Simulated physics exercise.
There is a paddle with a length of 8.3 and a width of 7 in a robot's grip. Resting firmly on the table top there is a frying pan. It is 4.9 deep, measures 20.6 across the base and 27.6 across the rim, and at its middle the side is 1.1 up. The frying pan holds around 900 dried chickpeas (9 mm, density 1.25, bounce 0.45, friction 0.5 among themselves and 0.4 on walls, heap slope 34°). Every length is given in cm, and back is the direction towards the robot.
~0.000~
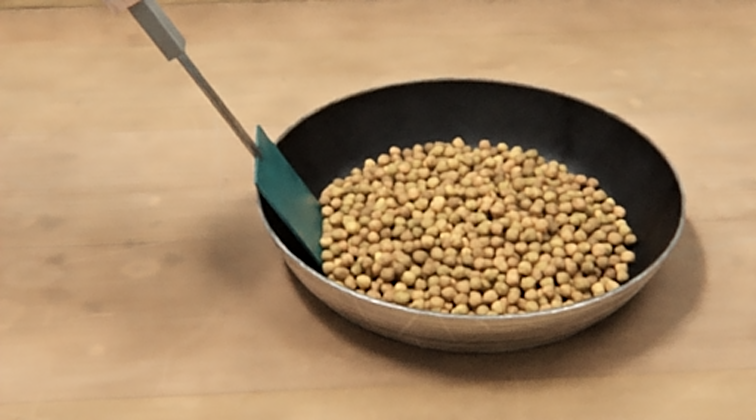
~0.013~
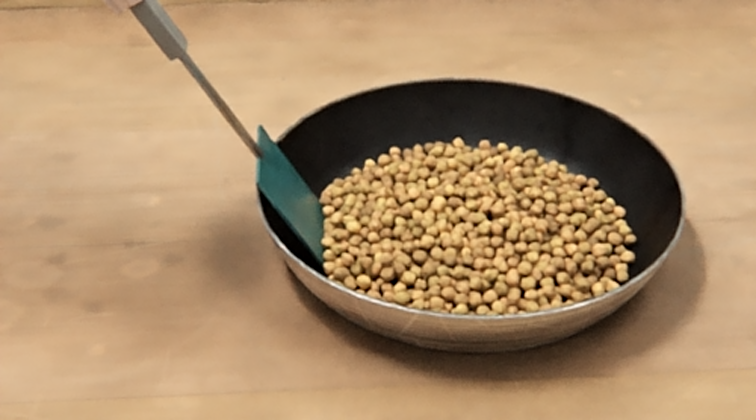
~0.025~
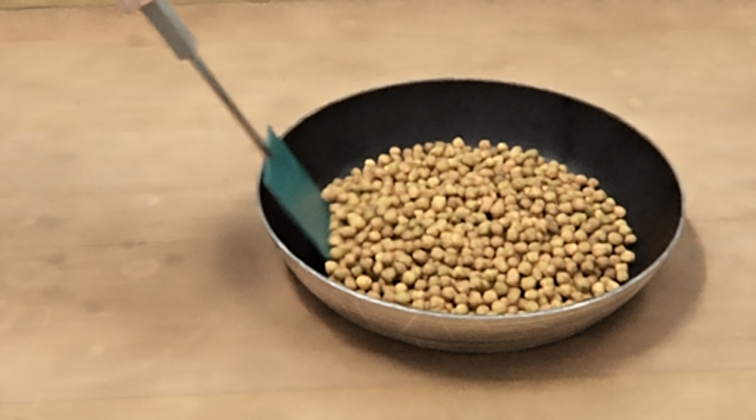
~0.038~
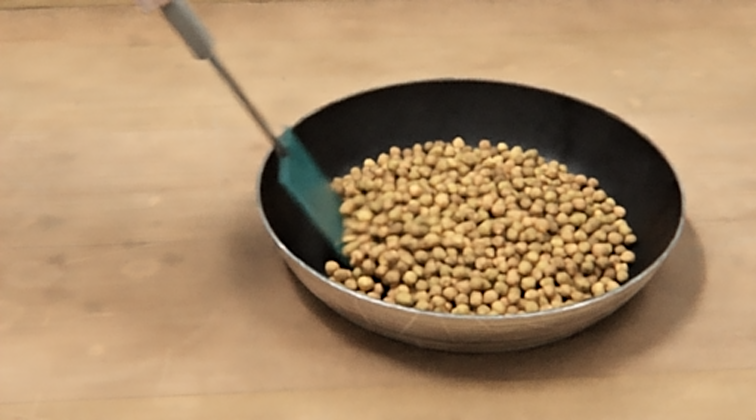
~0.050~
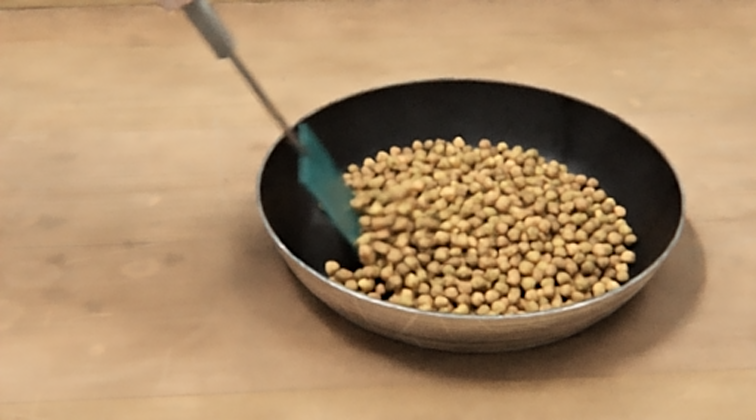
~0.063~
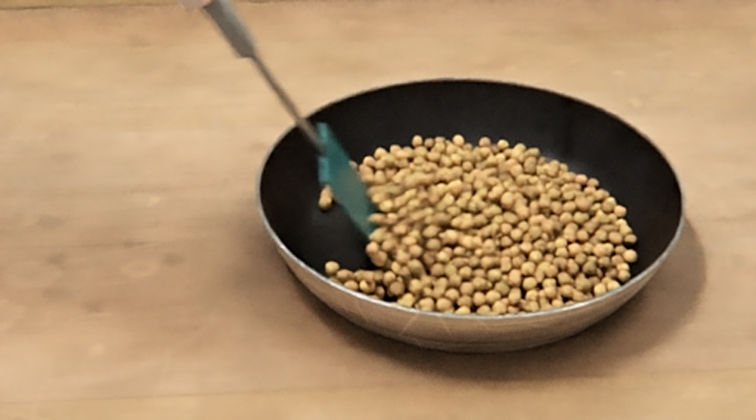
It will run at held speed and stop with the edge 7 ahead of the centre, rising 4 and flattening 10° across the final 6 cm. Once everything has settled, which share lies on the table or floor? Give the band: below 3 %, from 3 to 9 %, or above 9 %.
From 3 to 9 %.
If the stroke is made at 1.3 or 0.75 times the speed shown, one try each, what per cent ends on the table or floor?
Near 15 and near 0 percent respectively.
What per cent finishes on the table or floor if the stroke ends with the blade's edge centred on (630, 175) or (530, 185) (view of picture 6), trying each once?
I'd say roughly 15 per cent, then roughly 0 per cent.
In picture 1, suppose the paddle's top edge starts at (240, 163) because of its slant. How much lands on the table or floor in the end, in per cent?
Roughly 5%.
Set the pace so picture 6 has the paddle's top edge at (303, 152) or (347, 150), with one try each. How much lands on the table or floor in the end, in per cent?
Around 0 per cent, then around 10 per cent.
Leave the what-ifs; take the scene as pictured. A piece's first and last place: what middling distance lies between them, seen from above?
Level distance of roughly 3 cm.
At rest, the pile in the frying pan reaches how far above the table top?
It reaches around 5.0 cm.
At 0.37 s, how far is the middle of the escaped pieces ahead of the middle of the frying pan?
22 cm.
After 0.11 s, sloping 60°, highest piece 6 above the table; 900 in the frying pan.
After 0.15 s, sloping 57°, highest piece 7 above the table; 900 in the frying pan.
After 0.37 s, sloping 50°, highest piece 6 above the table; 847 in the frying pan, 48 on the table or floor, 5 on the blade or in flight.
After 1.42 s, sloping 50°, highest piece 5 above the table; 847 in the frying pan, 53 on the table or floor.
In the end, 847 in the frying pan, 53 on the table or floor. That is 6 % on the table or floor.
